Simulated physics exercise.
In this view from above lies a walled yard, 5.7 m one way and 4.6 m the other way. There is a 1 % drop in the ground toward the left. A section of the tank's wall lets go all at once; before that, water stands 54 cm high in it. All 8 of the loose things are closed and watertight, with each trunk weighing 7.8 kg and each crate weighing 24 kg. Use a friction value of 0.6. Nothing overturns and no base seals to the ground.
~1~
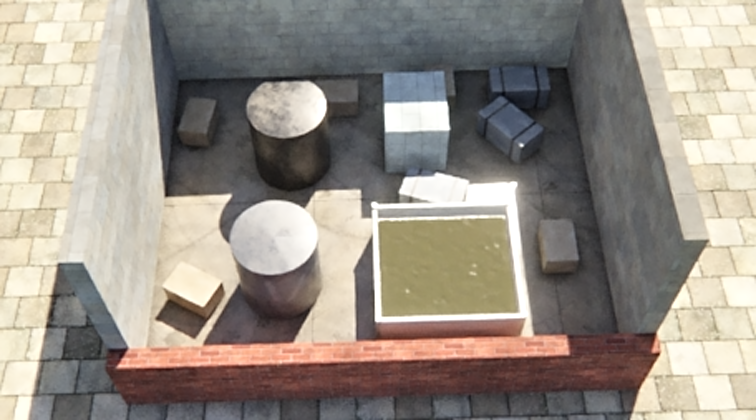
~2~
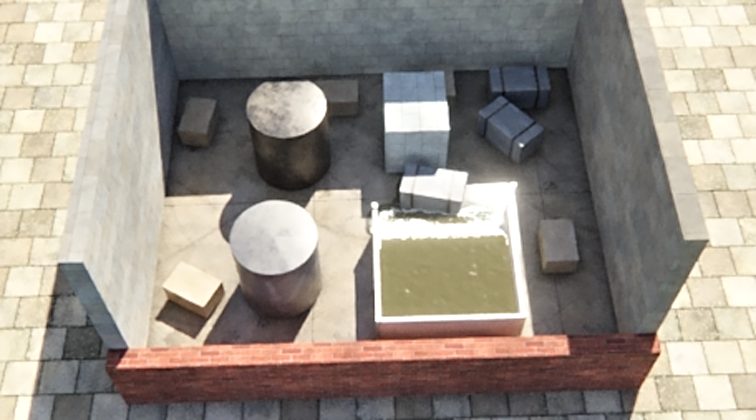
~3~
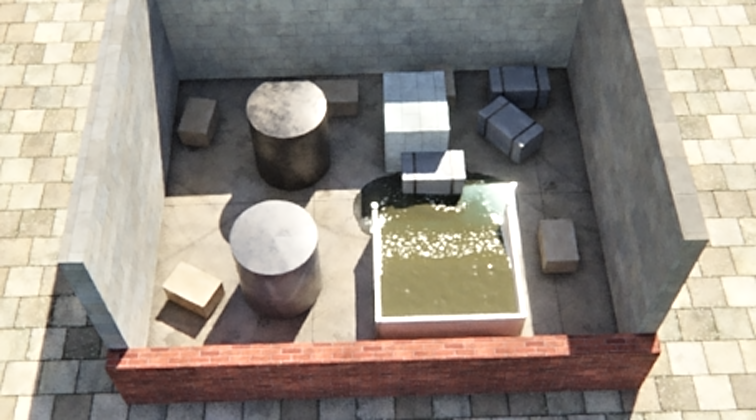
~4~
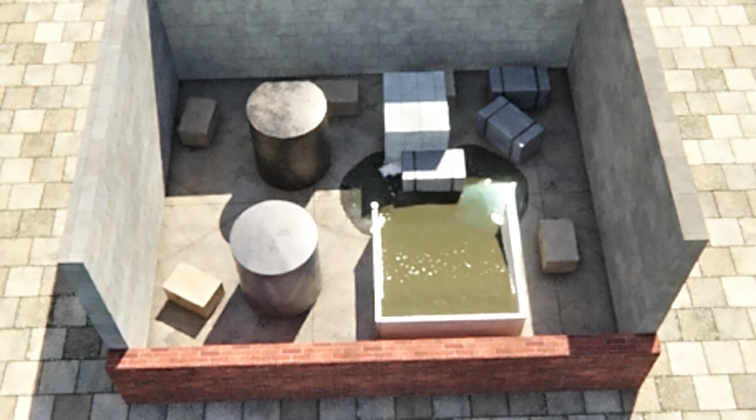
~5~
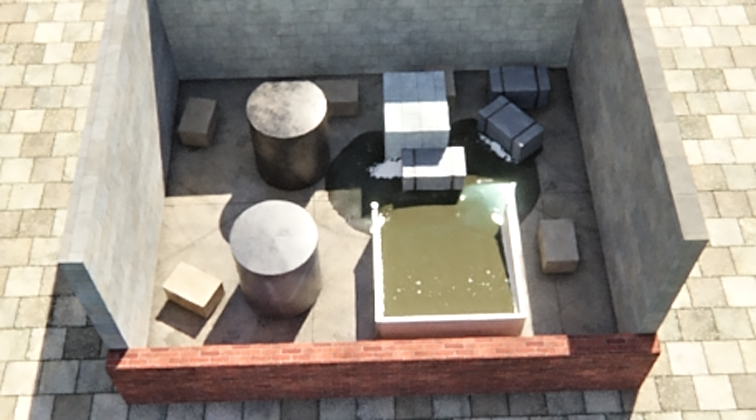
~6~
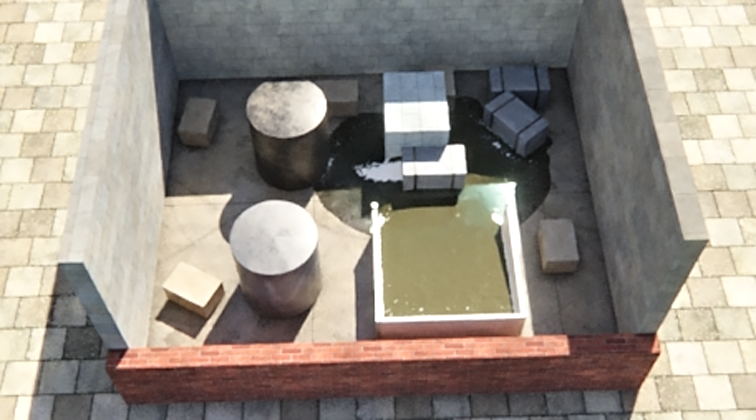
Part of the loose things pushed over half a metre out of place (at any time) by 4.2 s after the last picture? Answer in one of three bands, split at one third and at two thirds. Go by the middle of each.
One to two thirds.
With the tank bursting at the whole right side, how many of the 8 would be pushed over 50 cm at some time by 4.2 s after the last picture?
Then the count would be 4.
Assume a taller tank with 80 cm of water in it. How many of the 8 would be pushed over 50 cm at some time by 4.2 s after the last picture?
Then 6 of them.
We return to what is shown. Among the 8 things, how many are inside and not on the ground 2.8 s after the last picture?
Then: 4.
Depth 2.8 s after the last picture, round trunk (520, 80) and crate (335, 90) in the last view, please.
13 and 8 cm.
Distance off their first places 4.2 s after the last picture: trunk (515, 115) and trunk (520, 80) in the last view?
Net shifts, in order: 50 cm and 50 cm.
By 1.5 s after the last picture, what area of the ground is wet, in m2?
Around 15 m2 of it.
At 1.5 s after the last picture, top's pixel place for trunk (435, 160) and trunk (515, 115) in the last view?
About (506, 126) for the first and (547, 79) for the second.
Then, 0.4 s after the last picture 0 of 8 are over 50 cm from their spots; 1 afloat.
Then, 1.5 s after the last picture 2 of 8 are over 50 cm from their spots; 3 afloat.
Then, 2.8 s after the last picture 2 of 8 are over 50 cm from their spots; 4 afloat.
Then, 4.2 s after the last picture 2 of 8 are over 50 cm from their spots, and 3 have been at some point; 3 afloat.
